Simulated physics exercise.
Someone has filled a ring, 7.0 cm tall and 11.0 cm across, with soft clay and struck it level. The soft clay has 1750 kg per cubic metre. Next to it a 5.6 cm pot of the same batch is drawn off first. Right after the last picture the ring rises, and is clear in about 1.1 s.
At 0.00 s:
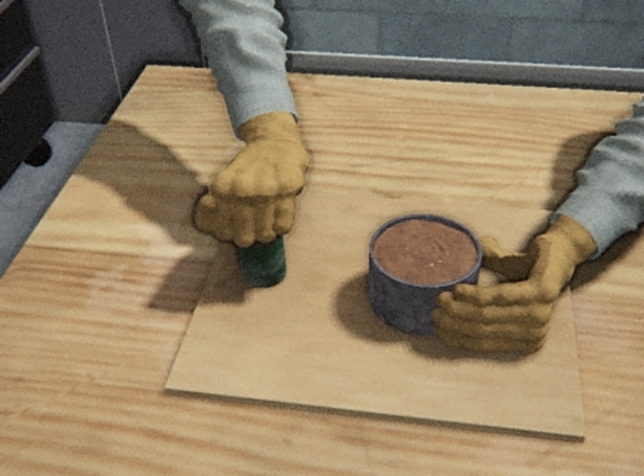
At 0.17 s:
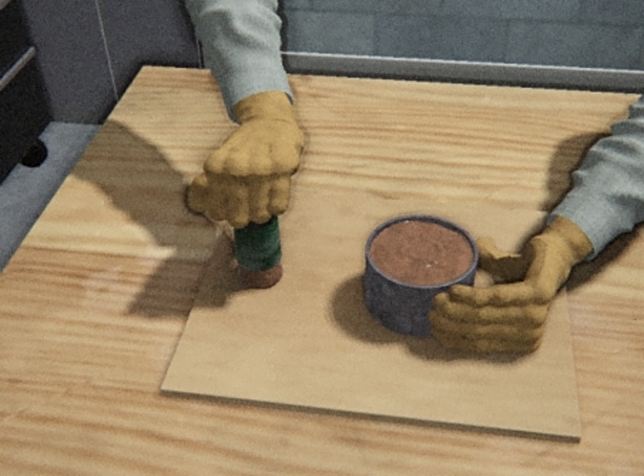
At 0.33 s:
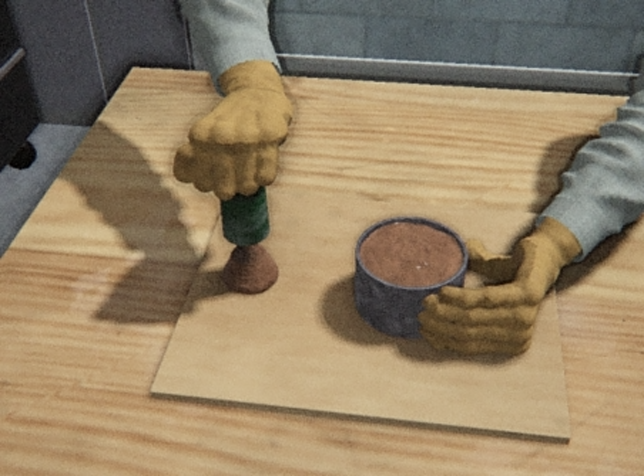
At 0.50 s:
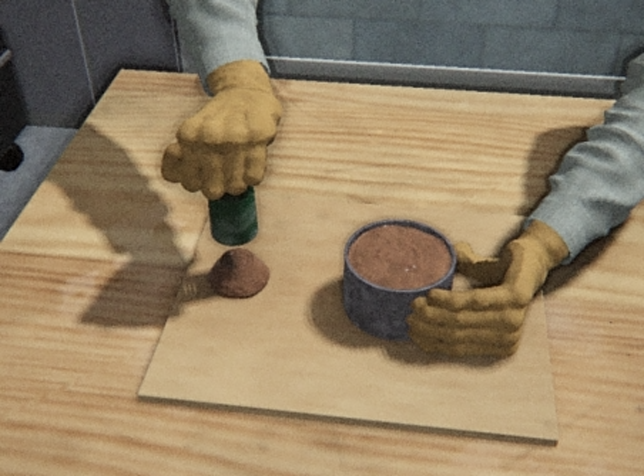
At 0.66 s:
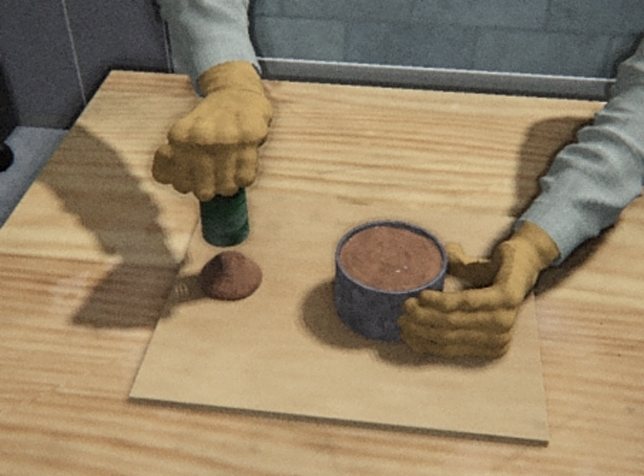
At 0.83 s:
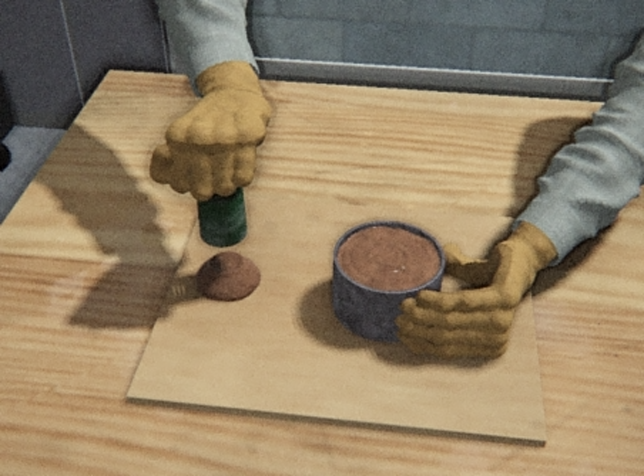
A gloved hand lifts a green pot off a brown mound, which sags and widens.
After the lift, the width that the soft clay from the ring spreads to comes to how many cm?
About 18.9 cm.
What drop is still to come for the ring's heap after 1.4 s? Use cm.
About 1.0 cm.
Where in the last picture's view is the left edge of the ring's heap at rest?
Near (300, 308).
After 1.1 s, the ring is up 1.6 cm; the soft clay has come down 0.2 cm to 6.8 cm and is 12 cm wide.
After 1.4 s, the ring is up 4.6 cm; the soft clay has come down 2.2 cm to 4.8 cm and is 16 cm wide.
After 1.7 s, the ring is up 7.5 cm; the soft clay has come down 3.2 cm to 3.8 cm and is 18 cm wide.
After 2.0 s, the ring is clear; the soft clay has come down 3.4 cm to 3.6 cm and is 19 cm wide.
After 2.8 s, at rest, the ring is clear; the soft clay has come down 3.5 cm to 3.5 cm and is 19 cm wide.
